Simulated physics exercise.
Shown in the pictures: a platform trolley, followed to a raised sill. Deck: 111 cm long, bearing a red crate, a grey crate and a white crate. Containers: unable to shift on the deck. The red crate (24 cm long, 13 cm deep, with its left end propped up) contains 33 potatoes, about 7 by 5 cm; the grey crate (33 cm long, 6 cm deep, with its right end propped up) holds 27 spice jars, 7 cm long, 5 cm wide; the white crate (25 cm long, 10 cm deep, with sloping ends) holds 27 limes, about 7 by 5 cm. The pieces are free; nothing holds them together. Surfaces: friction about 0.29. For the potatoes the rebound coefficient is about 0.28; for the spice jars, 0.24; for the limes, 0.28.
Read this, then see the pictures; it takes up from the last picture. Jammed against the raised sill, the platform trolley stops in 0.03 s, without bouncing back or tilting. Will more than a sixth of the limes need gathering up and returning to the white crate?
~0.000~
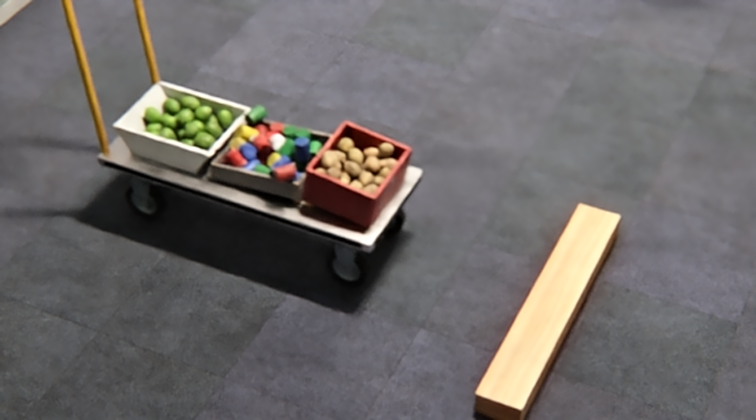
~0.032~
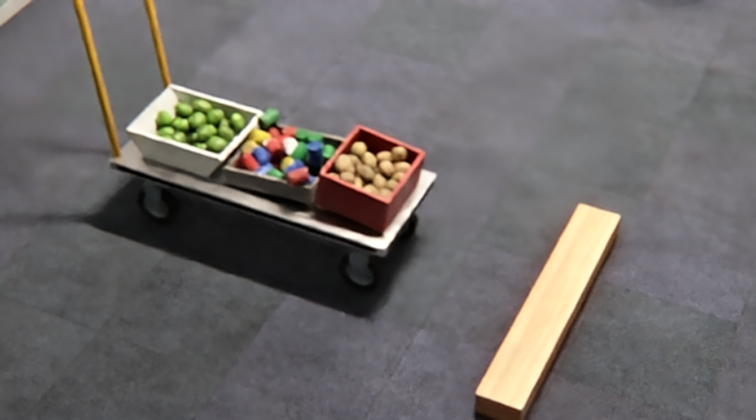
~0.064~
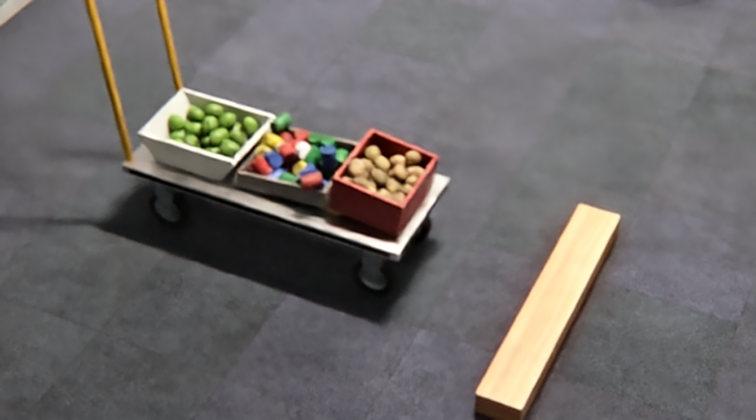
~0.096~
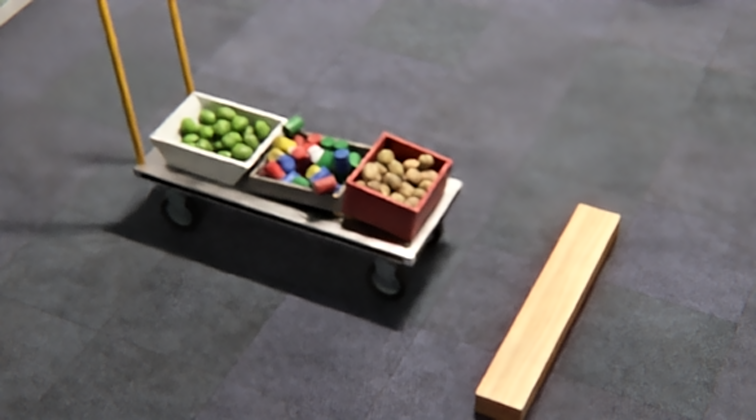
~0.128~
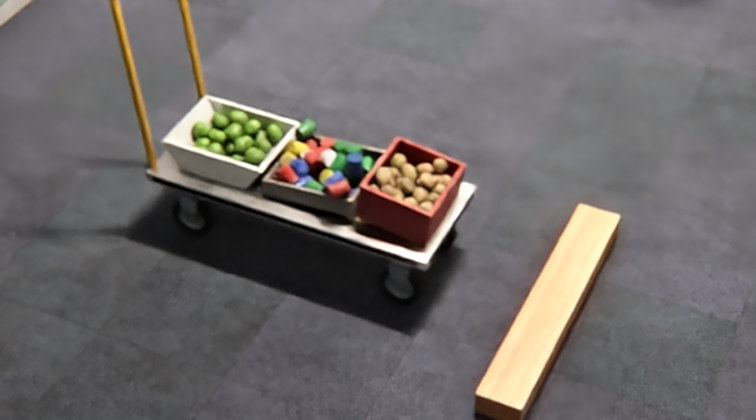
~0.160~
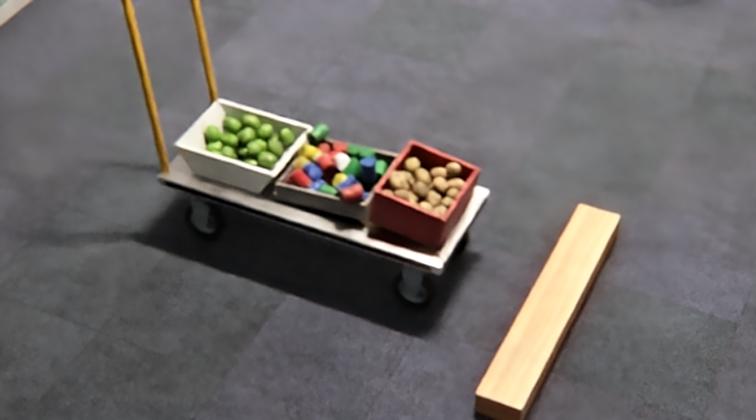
No.
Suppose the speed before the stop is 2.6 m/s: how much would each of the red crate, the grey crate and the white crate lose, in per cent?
Red crate 10 %, grey crate 20 %, white crate 20 %.
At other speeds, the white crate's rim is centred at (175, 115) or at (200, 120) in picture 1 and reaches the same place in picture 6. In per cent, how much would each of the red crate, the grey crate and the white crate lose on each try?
Try by try, the red crate would lose 10 then 0 per cent, the grey crate 10 then 10 per cent, and the white crate 0 then 0 per cent.
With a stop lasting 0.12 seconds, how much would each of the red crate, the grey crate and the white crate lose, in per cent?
With that change, red crate 0 per cent, grey crate 10 per cent, white crate 0 per cent.
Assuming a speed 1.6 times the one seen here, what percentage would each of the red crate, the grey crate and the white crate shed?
In that case the red crate sheds 10 per cent, the grey crate 20 per cent and the white crate 30 per cent.
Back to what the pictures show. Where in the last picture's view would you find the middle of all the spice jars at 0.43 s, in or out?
In the last view, the centre sits near (429, 202).
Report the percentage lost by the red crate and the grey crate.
Red crate 5 %, grey crate 5 %.
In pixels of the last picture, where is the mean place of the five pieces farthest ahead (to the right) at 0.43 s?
Centre: Approx. (531, 226) px.
After 0.33 s, contact.
After 0.43 s, the red crate has all 33, the grey crate is down by 2 of 27 and the white crate has all 27.
After 0.55 s, the red crate is down by 1 of 33, the grey crate is down by 2 of 27 and the white crate is down by 1 of 27.
After 0.78 s, the red crate is down by 1 of 33, the grey crate is down by 2 of 27 and the white crate is down by 1 of 27.
When it is over (at 1.28 s), the red crate is down by 1 of 33, the grey crate is down by 2 of 27 and the white crate is down by 1 of 27. Asked share, 1 of 27, 4 per cent.
